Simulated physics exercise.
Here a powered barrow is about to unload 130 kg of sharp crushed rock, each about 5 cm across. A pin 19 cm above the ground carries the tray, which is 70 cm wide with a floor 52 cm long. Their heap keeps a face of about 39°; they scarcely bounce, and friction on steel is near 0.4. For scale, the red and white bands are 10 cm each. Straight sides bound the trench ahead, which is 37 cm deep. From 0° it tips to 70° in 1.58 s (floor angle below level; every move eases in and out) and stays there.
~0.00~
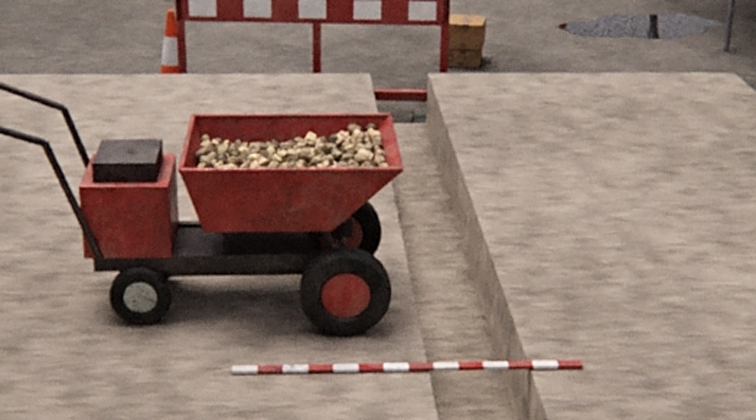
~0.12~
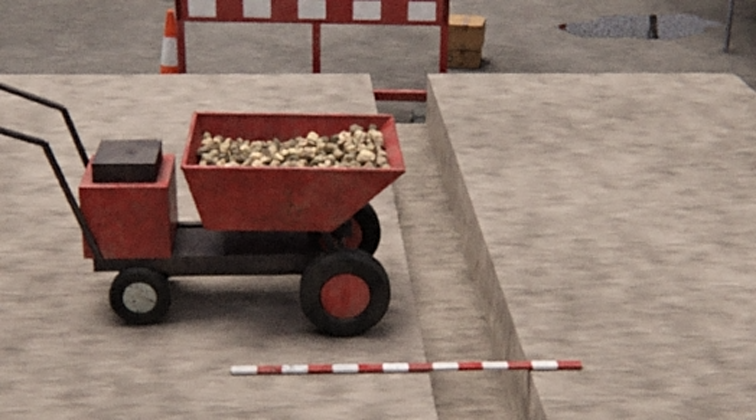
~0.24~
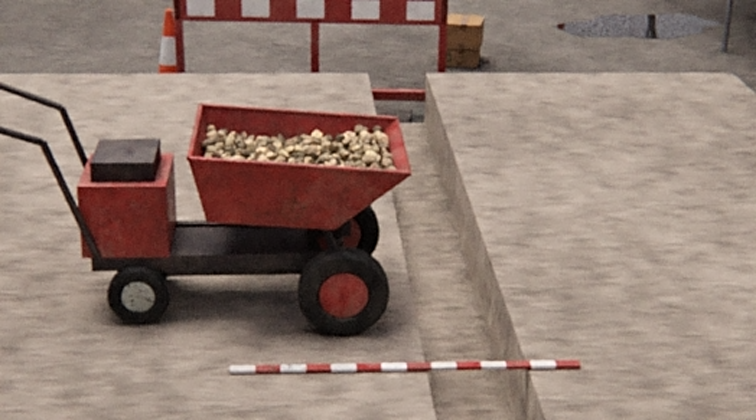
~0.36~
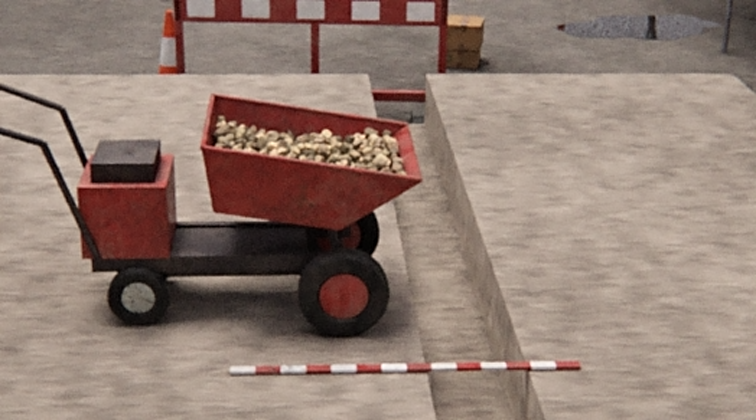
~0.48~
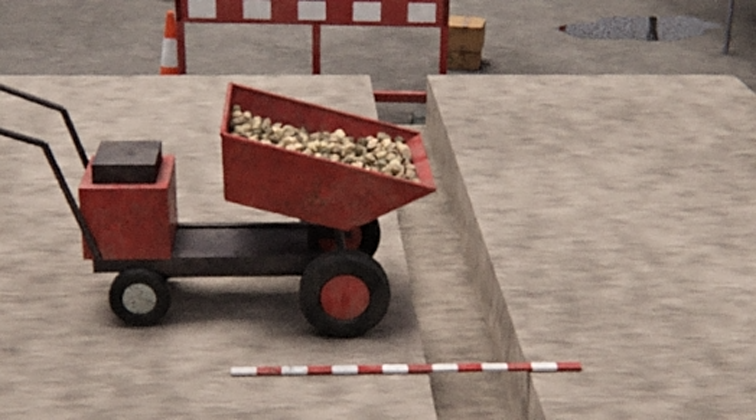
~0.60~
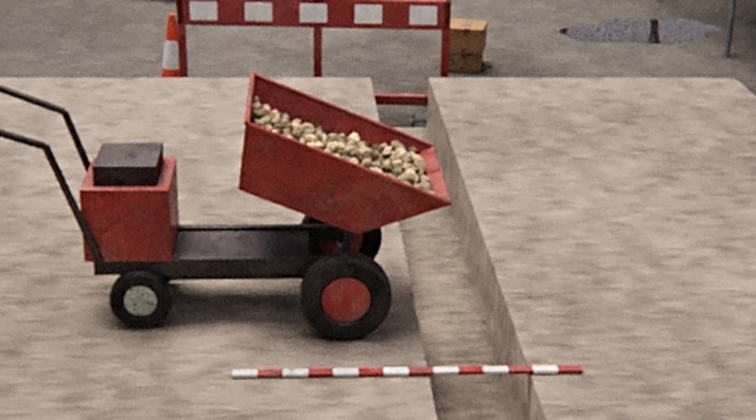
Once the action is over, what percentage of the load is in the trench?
About 62 in every hundred.
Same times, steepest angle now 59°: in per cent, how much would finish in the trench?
Share in trench: Approx. 35%.
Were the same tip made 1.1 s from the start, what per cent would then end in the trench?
Probably about 55 in a hundred.
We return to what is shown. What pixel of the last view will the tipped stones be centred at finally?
Their middle ends up near (491, 350).
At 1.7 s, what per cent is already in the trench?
About 15 per cent by then.
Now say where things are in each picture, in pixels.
Lip at (403, 169), floor tilted 0°, highest stones at (362, 142), in the first picture.
Lip at (405, 171), floor tilted 1°, highest stones at (364, 142); the stones move at 0.2 m/s on average, in the second picture.
The tray is at 4°, its lip at (411, 174); the top of the load is at (274, 144); the stones move at 0.3 m/s on average, in the third picture.
Lip at (422, 180), floor tilted 9°, highest stones at (235, 136); the stones move at 0.4 m/s on average, in the fourth picture.
Lip at (436, 190), floor tilted 15°, highest stones at (244, 123); the stones move at 0.5 m/s on average, in the fifth picture.
The tray is at 23°, its lip at (451, 203); the top of the load is at (261, 113); the stones move at 0.6 m/s on average, in the sixth picture.
After 1.2 s the floor is at 59°; 100 % in the tray; the foremost stones are at (479, 251).
After 1.7 s the floor is at 70°; 64 % in the tray, 15 % in the trench, 21 % past the trench; the foremost stones are at (560, 301).
After 2.0 s the floor is at 70°; 28 % in the tray, 31 % in the trench, 41 % past the trench; the foremost stones are at (640, 297).
After 4.0 s the floor is at 70°; 0 % in the tray, 62 % in the trench, 38 % past the trench; the foremost stones are at (659, 296).
